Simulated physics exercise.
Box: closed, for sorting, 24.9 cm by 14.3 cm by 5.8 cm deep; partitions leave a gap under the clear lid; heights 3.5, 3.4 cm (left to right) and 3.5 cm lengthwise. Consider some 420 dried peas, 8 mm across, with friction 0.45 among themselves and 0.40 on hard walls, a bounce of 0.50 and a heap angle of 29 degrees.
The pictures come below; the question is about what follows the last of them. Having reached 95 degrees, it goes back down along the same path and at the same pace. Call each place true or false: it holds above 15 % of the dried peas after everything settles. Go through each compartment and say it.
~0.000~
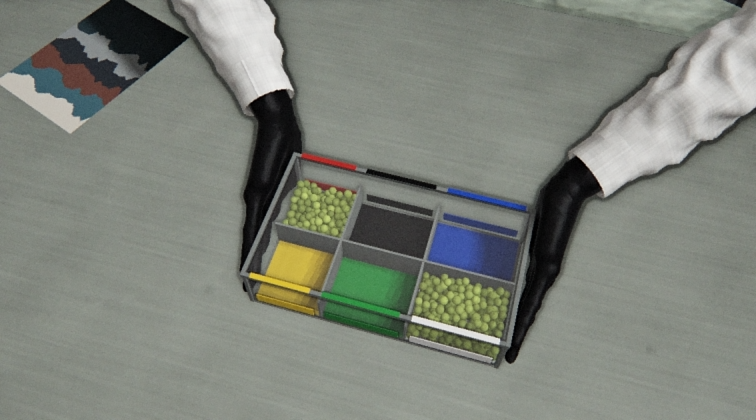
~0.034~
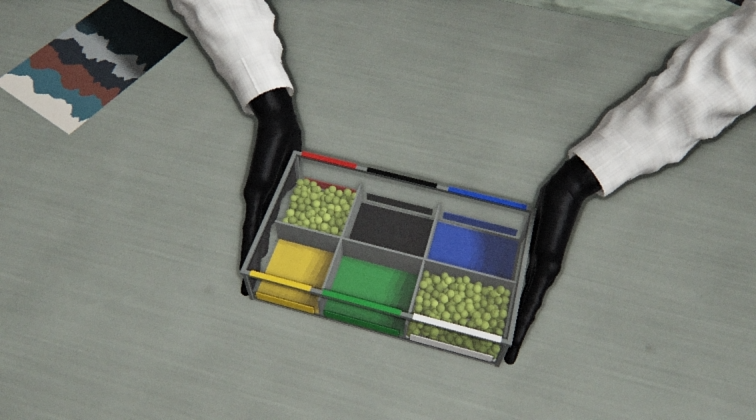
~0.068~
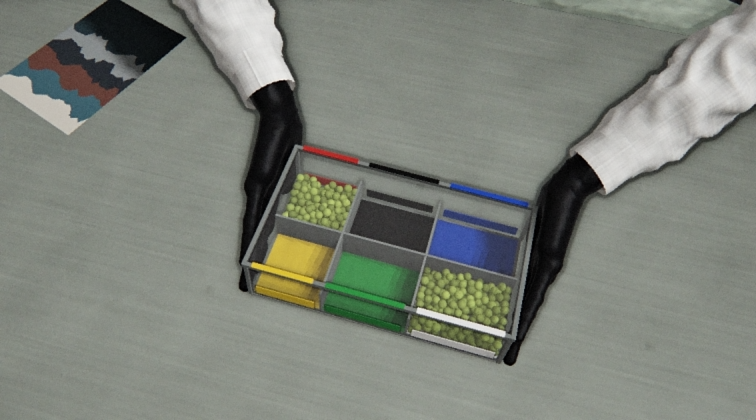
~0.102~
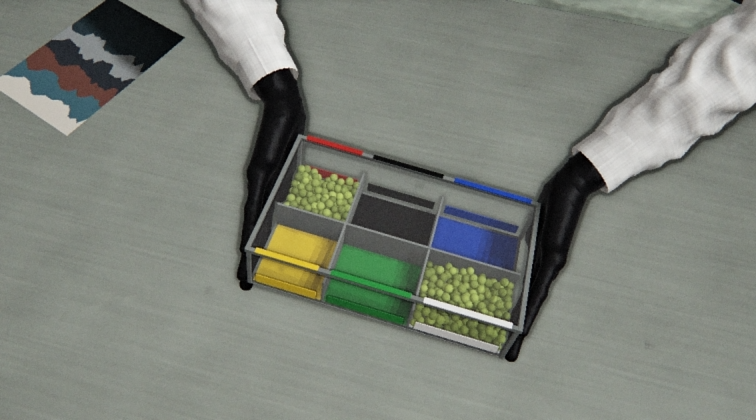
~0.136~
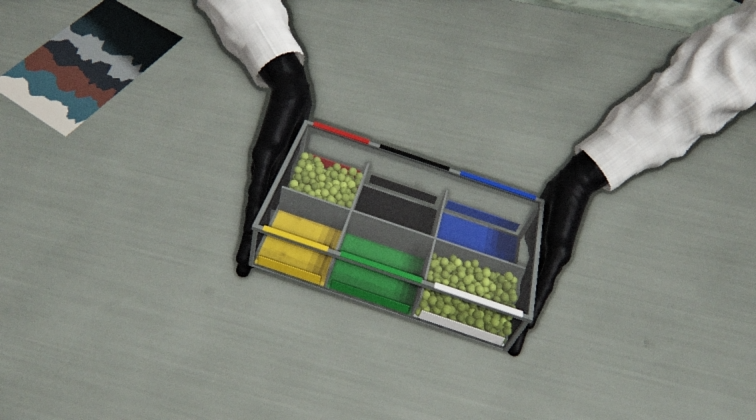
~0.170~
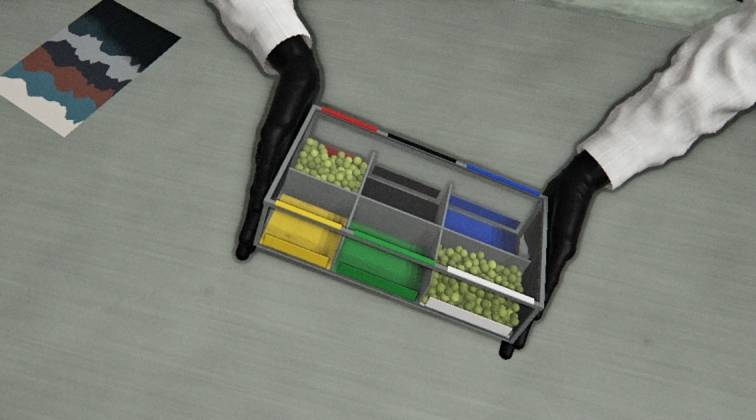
Red compartment: True, blue compartment: True, green compartment: False, yellow compartment: False, white compartment: True, black compartment: False.
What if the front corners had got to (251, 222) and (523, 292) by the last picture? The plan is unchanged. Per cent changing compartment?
My guess is close to 45 per cent.
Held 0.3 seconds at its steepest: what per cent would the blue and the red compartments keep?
Result - blue: 50 %; red: 15 %.
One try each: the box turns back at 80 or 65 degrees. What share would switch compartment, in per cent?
Roughly 35 percent, then roughly 20 percent.
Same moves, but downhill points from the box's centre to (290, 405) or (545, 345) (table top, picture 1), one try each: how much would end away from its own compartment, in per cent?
Near 40 and 40 per cent, in that order.
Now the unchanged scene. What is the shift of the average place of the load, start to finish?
Roughly 4.5 cm.
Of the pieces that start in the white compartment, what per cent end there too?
Share retained: Some 50 per cent.
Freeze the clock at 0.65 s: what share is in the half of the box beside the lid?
Share: Approx. 70 %.
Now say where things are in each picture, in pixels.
Box tilt 0 degrees, front corners at (245, 273) and (506, 343); red 45 %, white 55 %, in the first frame.
Box tilt 1 degrees, front corners at (246, 271) and (507, 341), in the second frame.
Box tilt 4 degrees, front corners at (247, 263) and (511, 336), lowest corner right back, in the third frame.
Box tilt 8 degrees, front corners at (250, 248) and (518, 328), lowest corner right back, in the fourth frame.
Box tilt 14 degrees, front corners at (258, 226) and (528, 317), lowest corner right back, in the fifth frame.
Box tilt 21 degrees, front corners at (269, 201) and (539, 304), lowest corner right back; red 45 %, white 55 %. The box's pace is about 190 degrees a second, in the sixth frame.
Then, at 0.65 s, tilt 94 degrees; red 35 %, blue 10 %, white 45 %, black 10 %.
After 0.97 s, tilt 40 degrees; red 25 %, blue 35 %, white 30 %, black 10 %.
Then, at 1.39 s, tilt 0 degrees; red 25 %, blue 35 %, white 30 %, black 10 %.
In the end, at 2.0 s, red 25 %, blue 35 %, green 0 %, yellow 0 %, white 30 %, black 10 %.
